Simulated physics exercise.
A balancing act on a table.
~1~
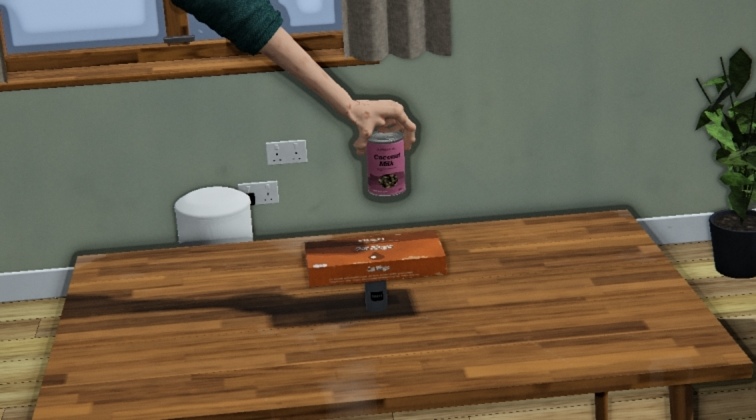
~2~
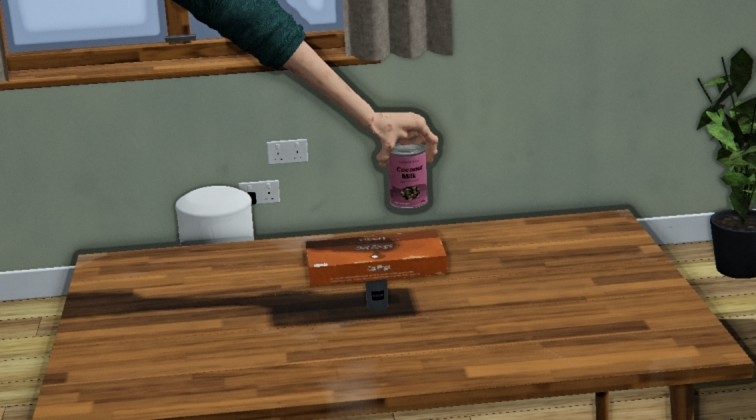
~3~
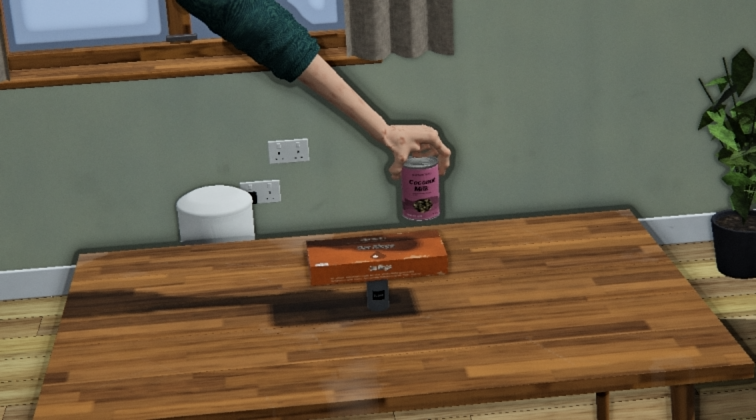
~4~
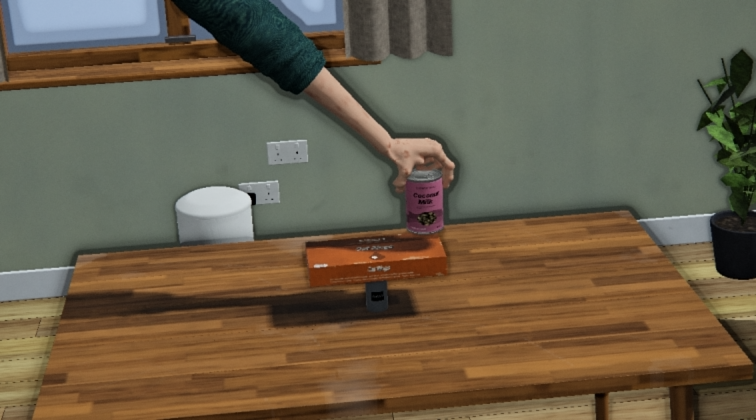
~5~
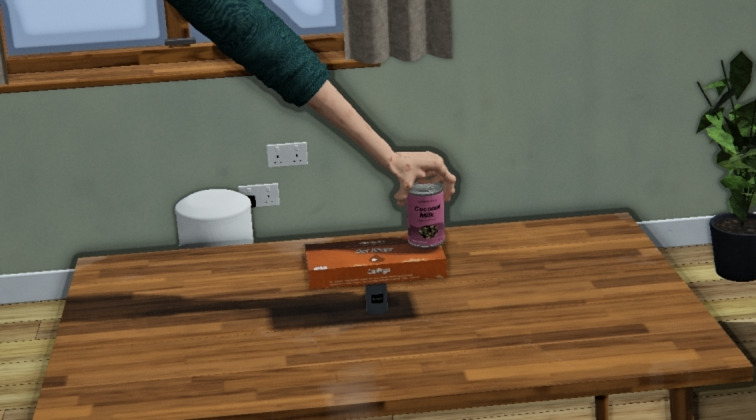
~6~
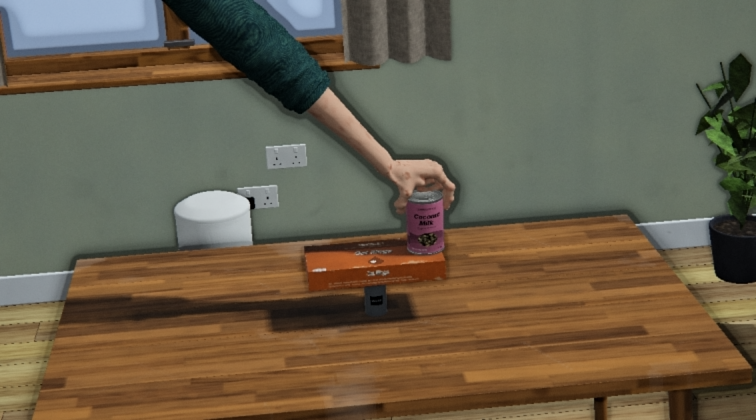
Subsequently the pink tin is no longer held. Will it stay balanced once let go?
Ah, it fails to stay steady this time.
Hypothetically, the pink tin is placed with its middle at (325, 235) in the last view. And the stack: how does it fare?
The stack then collapses.
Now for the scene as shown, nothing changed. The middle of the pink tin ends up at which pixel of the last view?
The object finishes somewhere near (505, 285).
Then, 0.30 s after the last picture, pink tin now fallen; orange packet tipped 44° from how it was.
Then, 0.40 s after the last picture, orange packet tipped 73° from how it was.
Then, 0.60 s after the last picture, orange packet on its side; grey shaker tipped 4° from how it was.
Then, 0.90 s after the last picture, orange packet upside down.
At rest, fallen, pink tin and orange packet; grey shaker in place. Seen from the same camera at the end, pink tin near (505, 285). The stack comes apart.
